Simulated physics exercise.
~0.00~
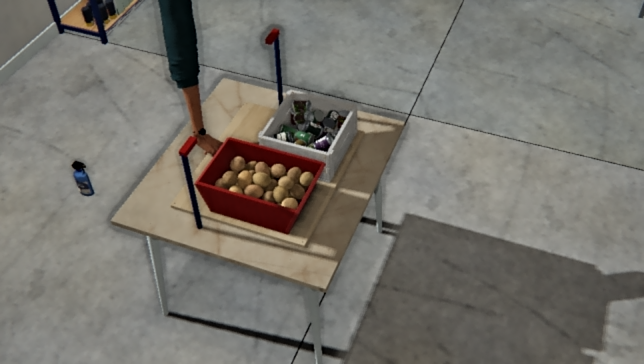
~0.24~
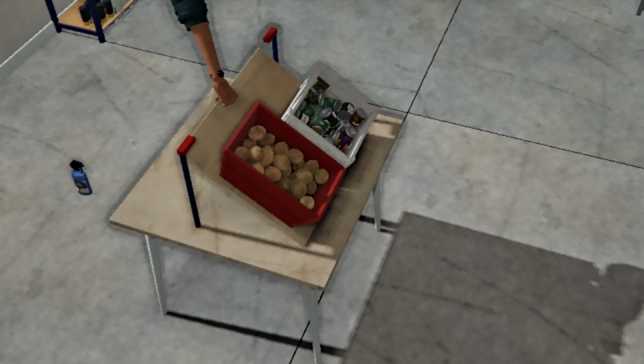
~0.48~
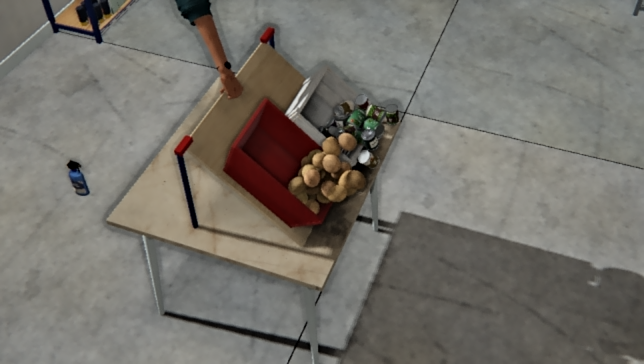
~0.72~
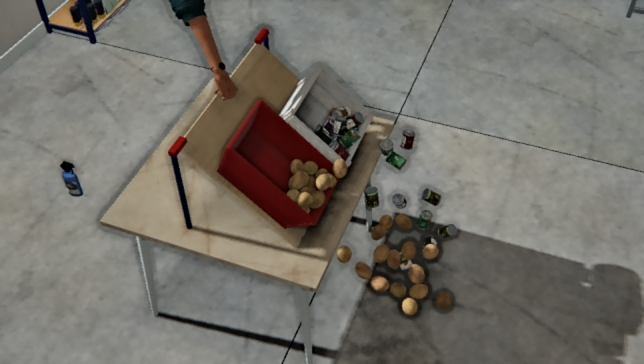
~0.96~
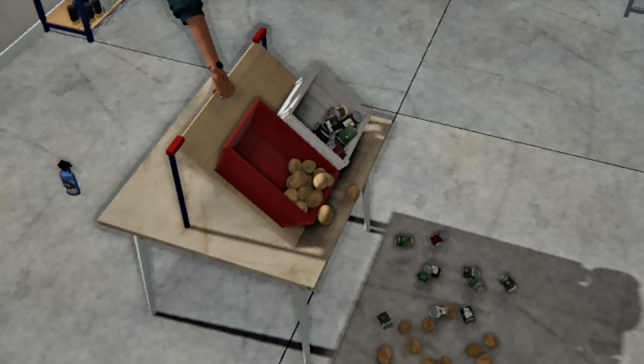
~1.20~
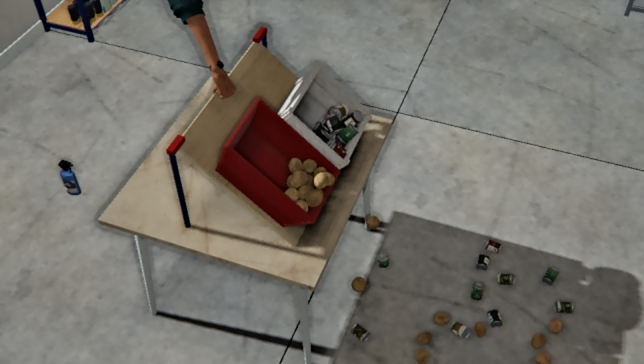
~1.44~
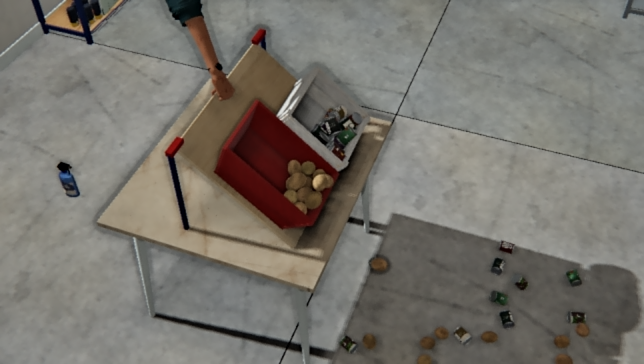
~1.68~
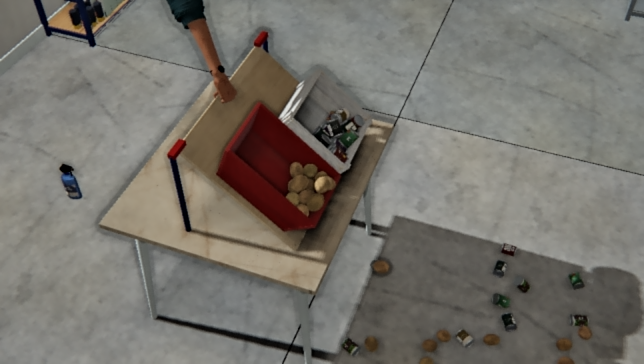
A red tote of round tan pieces and a white tote of small tins sit side by side on a board atop a wooden table, seen from above on a grey concrete floor. An arm in a dark green sleeve reaches in from the top, and the board tips up towards the right, carrying both totes with it. The contents slide to the lower ends and spill over the table's edge. Tins and tan pieces drop, scatter and roll across the shadowed floor. The board stays tilted, the hand still on it, with some pieces left in each tote.
